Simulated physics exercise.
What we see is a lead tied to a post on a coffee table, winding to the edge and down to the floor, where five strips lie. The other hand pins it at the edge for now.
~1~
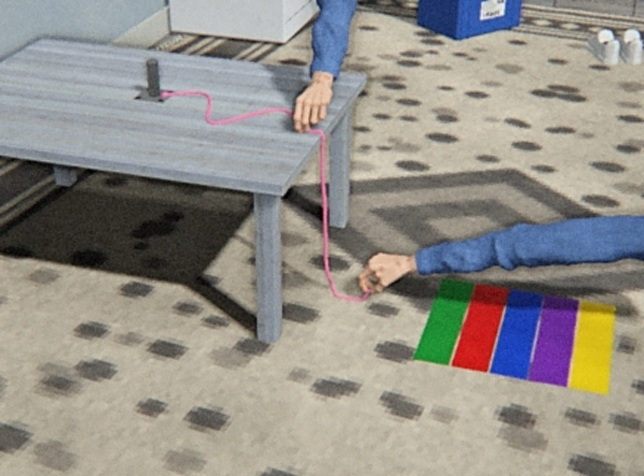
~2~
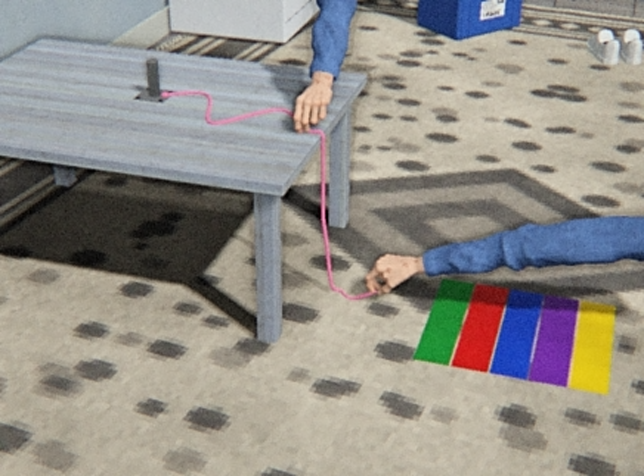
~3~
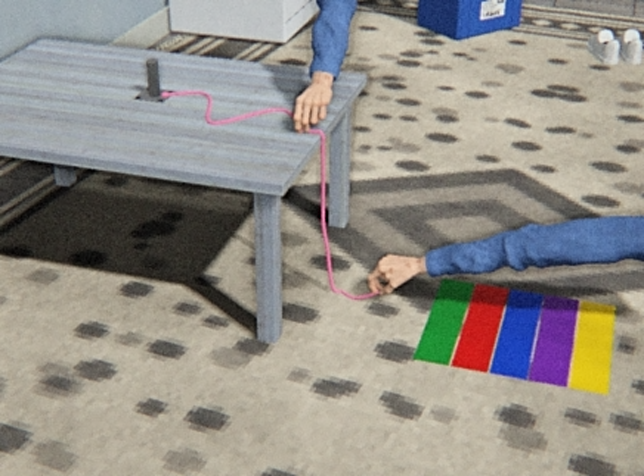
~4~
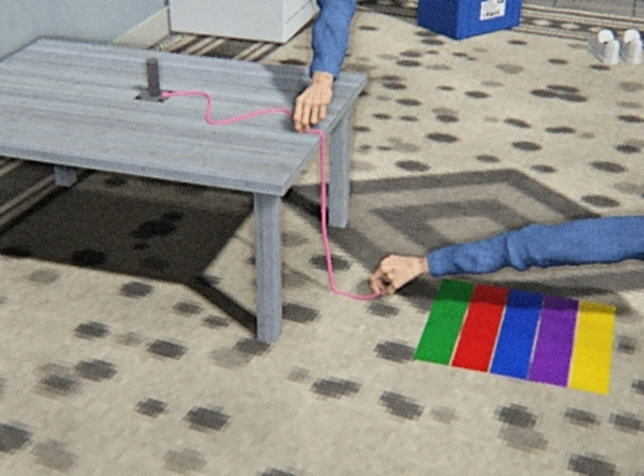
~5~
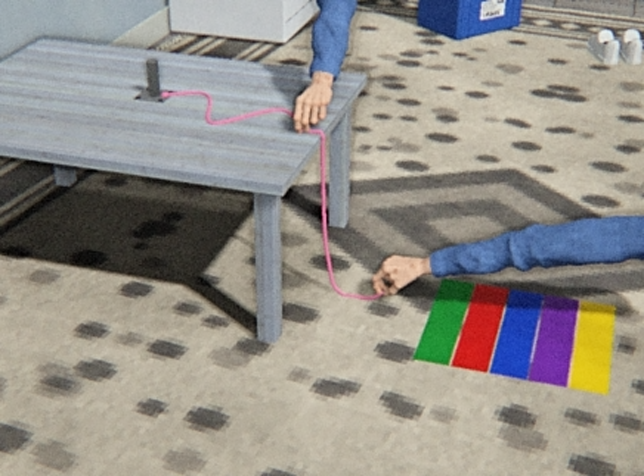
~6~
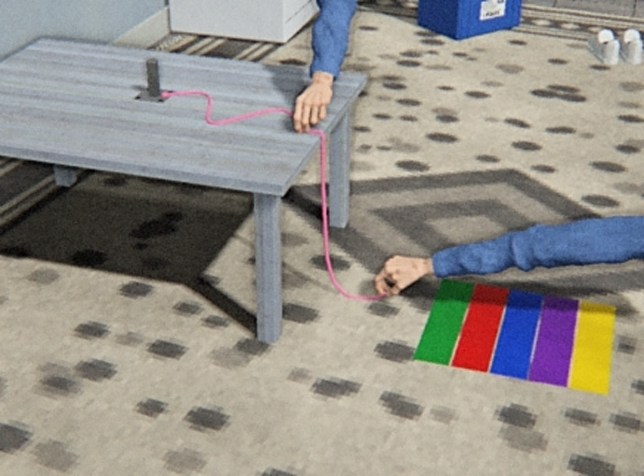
On a patterned floor beside a gray table, a hand drew the loose end of a pink cord slightly right, near five colored strips, while another hand held the cord at the table's edge.
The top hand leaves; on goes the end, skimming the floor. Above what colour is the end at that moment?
Over yellow.
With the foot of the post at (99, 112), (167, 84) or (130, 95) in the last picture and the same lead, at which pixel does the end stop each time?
In that order: (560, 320), (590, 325) and (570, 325).
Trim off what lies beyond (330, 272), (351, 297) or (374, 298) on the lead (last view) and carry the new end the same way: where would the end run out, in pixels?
Try by try, around (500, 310), (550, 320) and (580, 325).
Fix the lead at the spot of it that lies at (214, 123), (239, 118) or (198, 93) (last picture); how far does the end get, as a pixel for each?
About (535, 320), (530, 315) and (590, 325).
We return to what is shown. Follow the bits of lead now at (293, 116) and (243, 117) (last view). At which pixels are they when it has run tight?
The first at (356, 150), the second at (301, 123).
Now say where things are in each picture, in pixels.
End (369, 290); green (436, 347); red (474, 353); blue (512, 360); purple (550, 367); yellow (590, 374), in the first picture.
End (376, 291); lead through (198, 93) (208, 120) (276, 110) (319, 134) (323, 204) (330, 273), in the second picture.
End (378, 292), in the third picture.
End (380, 292); lead through (198, 93) (208, 120) (276, 110) (319, 134) (323, 204) (330, 274), in the fourth picture.
End (383, 293), in the fifth picture.
End (385, 293); lead through (198, 93) (208, 120) (276, 110) (319, 134) (324, 204) (331, 274), in the sixth picture.
A little later, end near (527, 317); over blue.
Next, end near (571, 324); over purple.
When it is tight, end near (599, 328); over yellow. The end stops over the yellow strip.
